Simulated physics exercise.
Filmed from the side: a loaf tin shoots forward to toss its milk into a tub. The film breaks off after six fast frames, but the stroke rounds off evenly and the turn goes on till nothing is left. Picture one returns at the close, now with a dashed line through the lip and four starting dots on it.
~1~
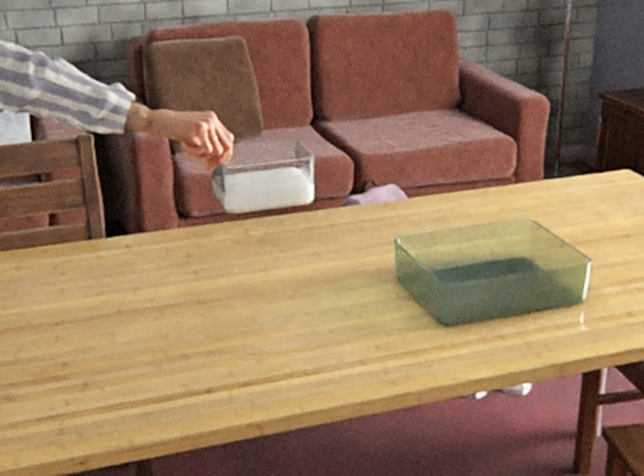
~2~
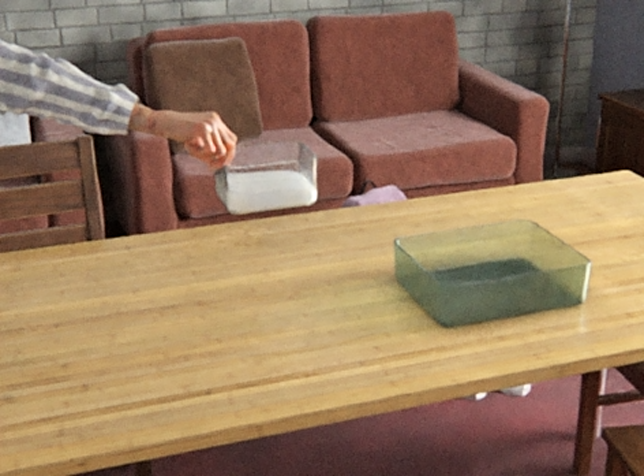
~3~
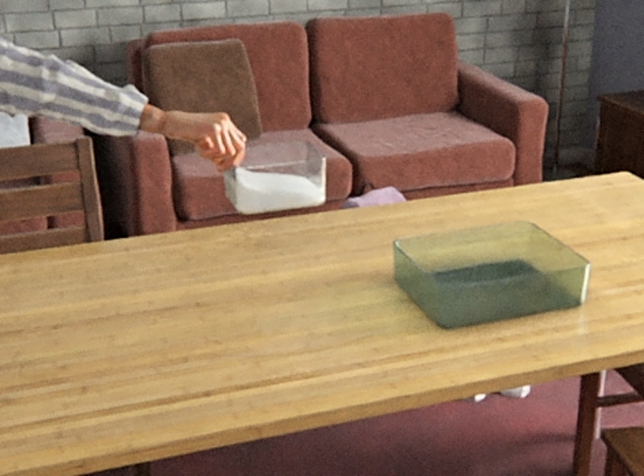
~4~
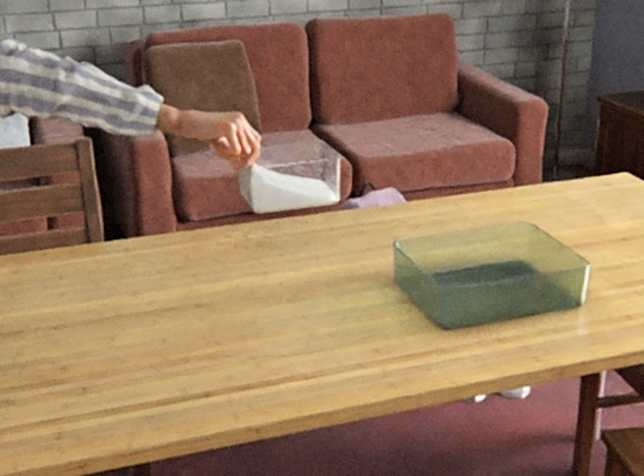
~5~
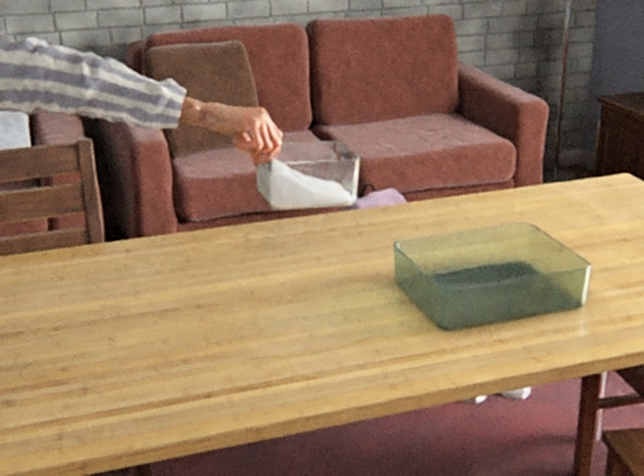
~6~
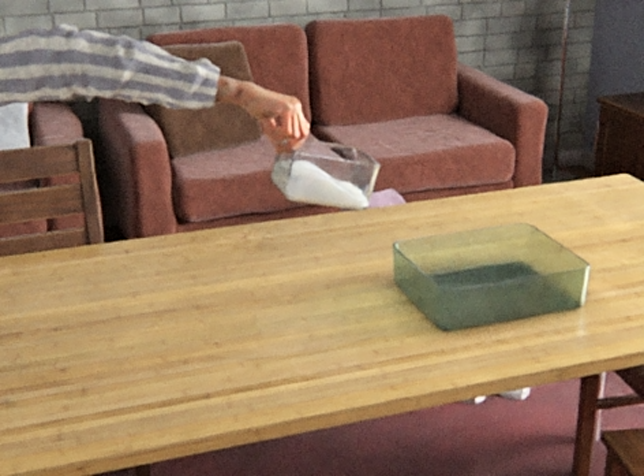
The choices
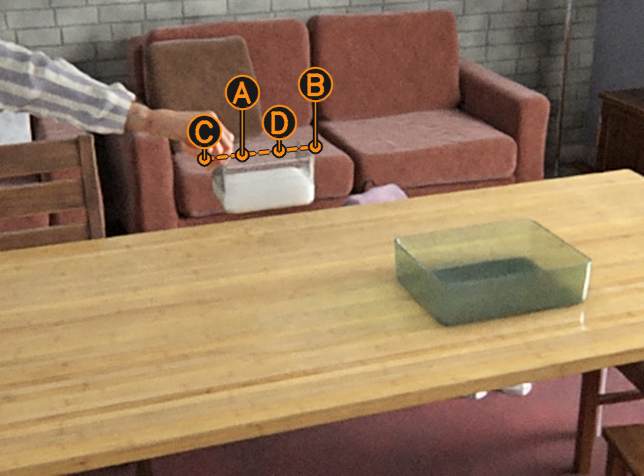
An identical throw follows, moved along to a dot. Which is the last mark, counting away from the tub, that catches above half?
D.
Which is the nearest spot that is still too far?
A it is.
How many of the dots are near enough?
Two.
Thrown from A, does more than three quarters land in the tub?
No, it does not.
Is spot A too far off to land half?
Yes.
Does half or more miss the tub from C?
Yes.
On the marked copy, A at (242, 154); B at (315, 146); C at (204, 159); D at (279, 150).
With A, about 35 % lands in the tub, 59 % falls short and 6 % goes beside or beyond.
With B, about 74 % lands in the tub, 14 % falls short and 12 % goes beside or beyond.
With C, about 13 % lands in the tub, 84 % falls short and 3 % goes beside or beyond.
With D, about 68 % lands in the tub, 22 % falls short and 11 % goes beside or beyond.
